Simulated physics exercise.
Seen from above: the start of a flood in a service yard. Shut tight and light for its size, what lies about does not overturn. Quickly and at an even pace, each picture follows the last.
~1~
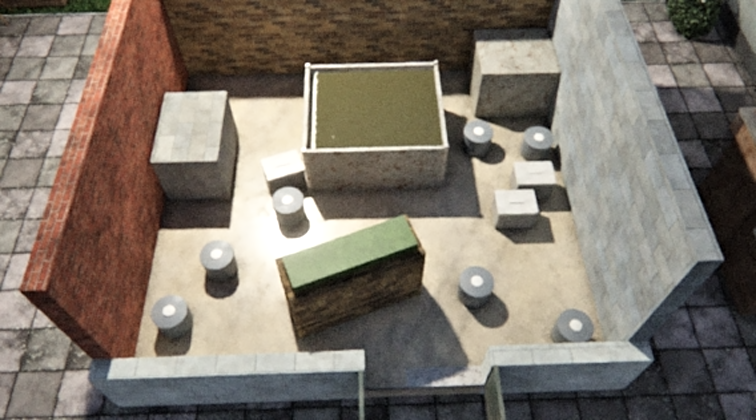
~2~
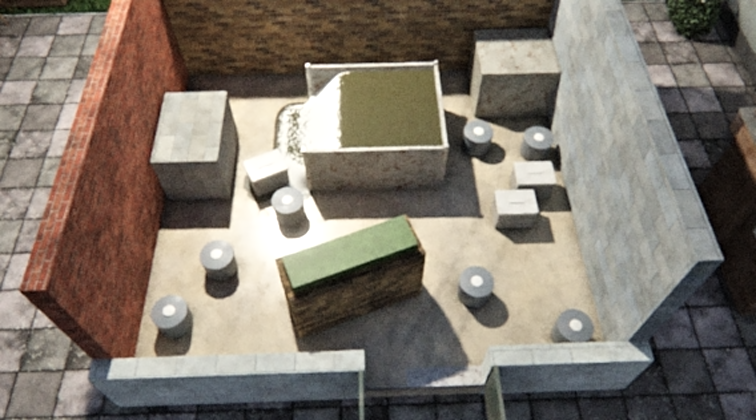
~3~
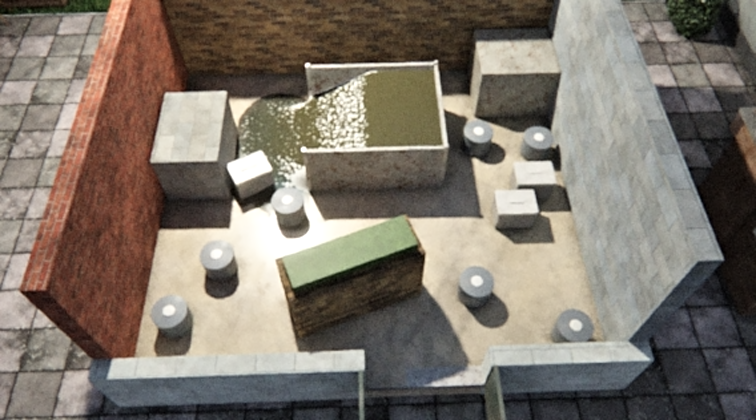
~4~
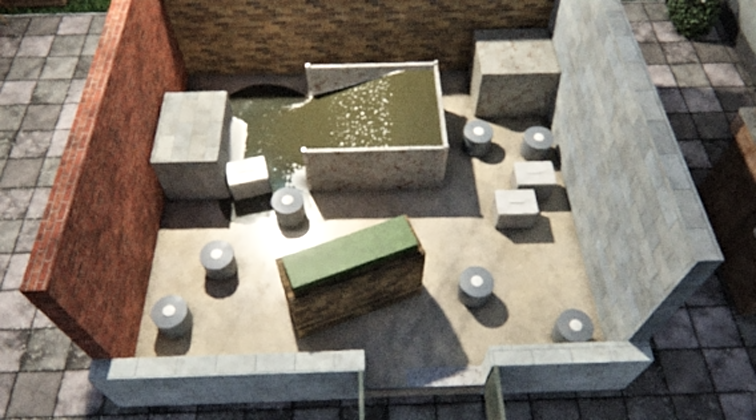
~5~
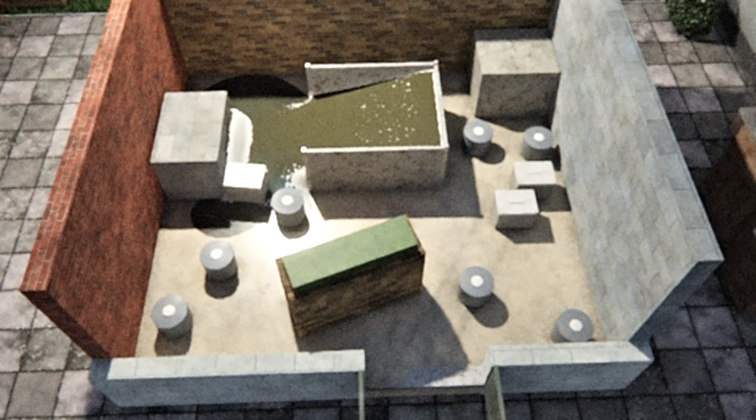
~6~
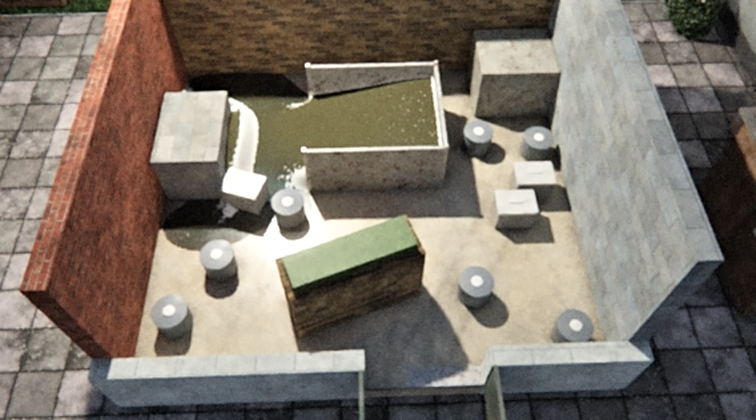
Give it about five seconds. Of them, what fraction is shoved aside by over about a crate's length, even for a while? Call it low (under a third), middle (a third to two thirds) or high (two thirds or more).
Middle.
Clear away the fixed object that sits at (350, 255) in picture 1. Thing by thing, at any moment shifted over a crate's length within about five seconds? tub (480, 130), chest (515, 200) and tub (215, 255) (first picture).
One by one: Cleared the mark; remained nearby; cleared the mark.
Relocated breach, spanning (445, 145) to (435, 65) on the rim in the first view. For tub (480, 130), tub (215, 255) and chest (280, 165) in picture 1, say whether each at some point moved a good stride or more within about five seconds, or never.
Travels that far, falls short, falls short.
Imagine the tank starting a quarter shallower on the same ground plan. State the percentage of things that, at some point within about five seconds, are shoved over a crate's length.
Share moved that far: Approx. 30 %.
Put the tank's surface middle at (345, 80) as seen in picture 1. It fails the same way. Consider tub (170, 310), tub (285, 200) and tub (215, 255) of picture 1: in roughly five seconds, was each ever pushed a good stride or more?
Taking them in turn: Got sent well off; got sent well off; got sent well off.
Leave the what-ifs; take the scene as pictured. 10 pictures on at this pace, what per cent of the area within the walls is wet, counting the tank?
Roughly 45 in a hundred.
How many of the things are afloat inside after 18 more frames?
Count: 3.
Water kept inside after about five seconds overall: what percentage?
Around 100 in a hundred.
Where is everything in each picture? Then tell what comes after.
A chest at (282, 165), on the bottom; a tub at (287, 200) rests on the ground; 0 of 10 have shifted, in the first frame.
A chest at (265, 165), on the bottom, close to its start; a tub at (287, 200), on the bottom; 1 of 10 have shifted, in the second frame.
A chest at (249, 167) rests on the ground, a stride from its start; a tub at (287, 200) rests on the ground; 1 of 10 have shifted, in the third frame.
A chest at (247, 170) rests on the ground, a stride from its start; a tub at (287, 200), on the bottom; 1 of 10 have shifted, in the fourth frame.
A chest at (244, 175), afloat, a stride from its start; a tub at (287, 201) rests on the ground; 1 of 10 have shifted, in the fifth frame.
A chest at (242, 183), afloat, a stride from its start; a tub at (288, 202), on the bottom; 1 of 10 have shifted, in the sixth frame.
A moment on, 1 of 10 are well off their spots; 0 afloat.
Next, 2 of 10 are well off their spots; 3 afloat.
Later, 3 of 10 are well off their spots; 3 afloat.
In the end, 4 of 10 are well off their spots, and 4 have been at some point; 5 afloat.
